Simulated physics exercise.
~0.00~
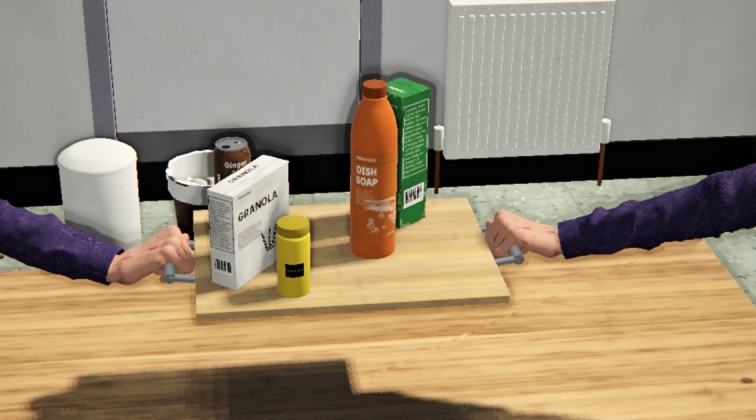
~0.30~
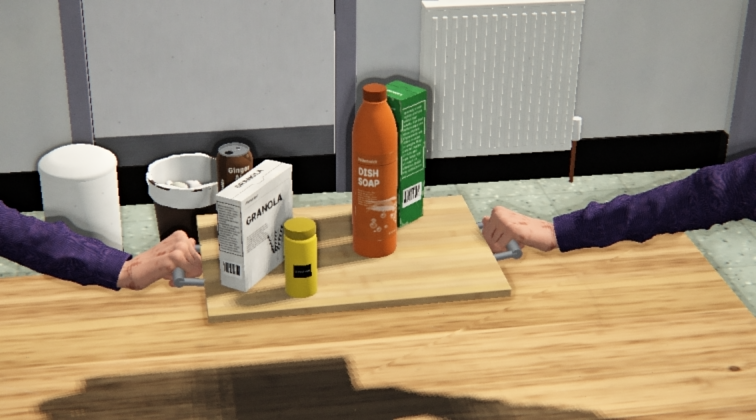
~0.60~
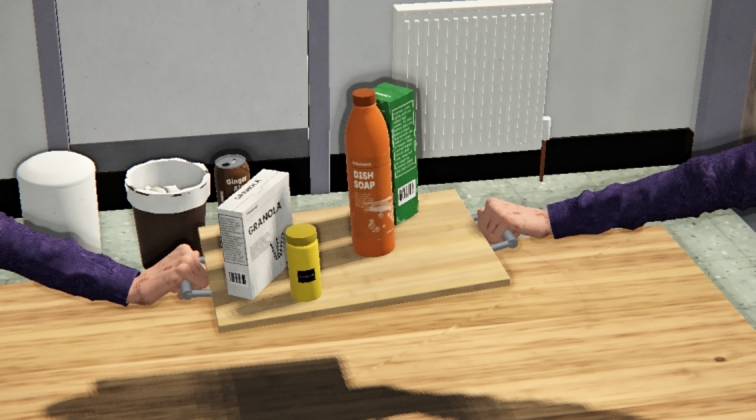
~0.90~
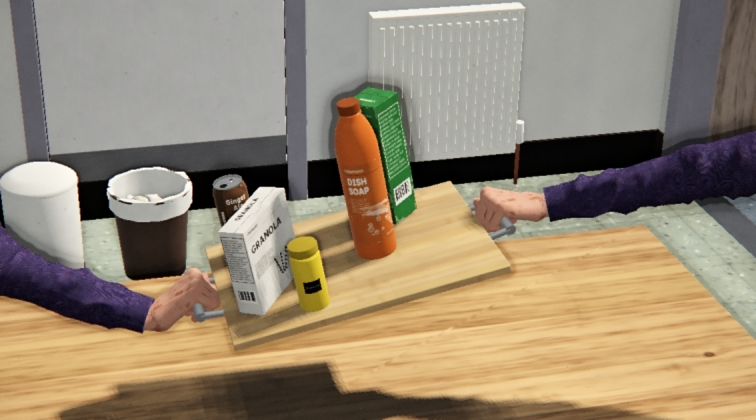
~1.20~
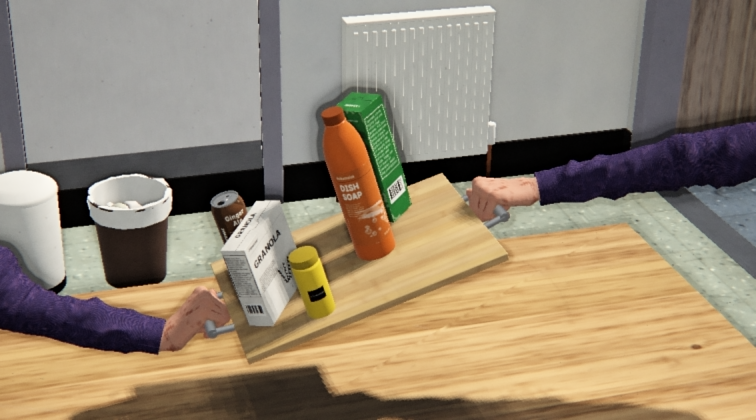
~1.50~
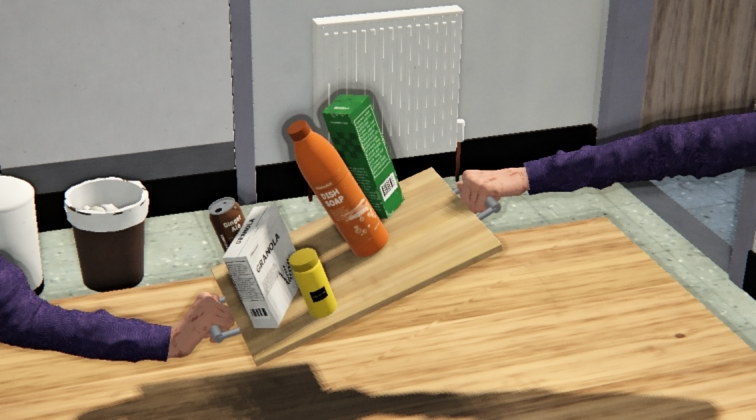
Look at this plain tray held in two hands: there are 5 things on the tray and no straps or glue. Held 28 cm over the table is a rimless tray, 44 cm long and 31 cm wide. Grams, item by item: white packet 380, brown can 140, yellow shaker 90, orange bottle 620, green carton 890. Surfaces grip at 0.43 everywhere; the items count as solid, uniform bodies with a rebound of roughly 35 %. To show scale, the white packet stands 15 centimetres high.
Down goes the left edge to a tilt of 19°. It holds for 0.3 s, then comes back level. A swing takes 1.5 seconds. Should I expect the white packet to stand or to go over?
Expect it to go over.
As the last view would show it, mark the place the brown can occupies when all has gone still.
Roughly pixel (241, 208).
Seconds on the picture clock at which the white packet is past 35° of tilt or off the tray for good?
It happens near 1.8 s.
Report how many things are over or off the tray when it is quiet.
I make it 3.
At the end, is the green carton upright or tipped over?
The green carton tips over.
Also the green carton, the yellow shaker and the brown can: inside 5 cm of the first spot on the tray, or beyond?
Green carton: Is displaced; yellow shaker: Remains in place; brown can: Remains in place.
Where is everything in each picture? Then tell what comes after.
The first frame shows tray level; white packet (250, 222).
The second frame shows tray level; orange bottle (374, 170); green carton (399, 155).
The third frame shows tray at 4°, left edge down; yellow shaker (304, 263).
The fourth frame shows tray at 11°, left edge down; orange bottle (362, 178); green carton (383, 157).
The fifth frame shows tray at 16°, left edge down; yellow shaker (312, 282).
The sixth frame shows tray at 19°, left edge down; white packet (266, 266); orange bottle (335, 187) tipped 10° from how it sat.
After 1.90 s, tray at 19°, left edge down; white packet now off the tray; orange bottle on its side; green carton tipped 18° from how it sat.
After 2.10 s, tray at 18°, left edge down; orange bottle now off the tray; green carton on its side.
After 2.30 s, tray at 16°, left edge down; green carton on its side.
After 2.60 s, tray at 11°, left edge down; green carton on its side.
At rest (3.9 s), off the tray and tipped over, white packet and orange bottle; tipped over on the tray, green carton; the other 2 in place, give or take 5 cm. Seen from the same camera at the end, white packet near (98, 337).
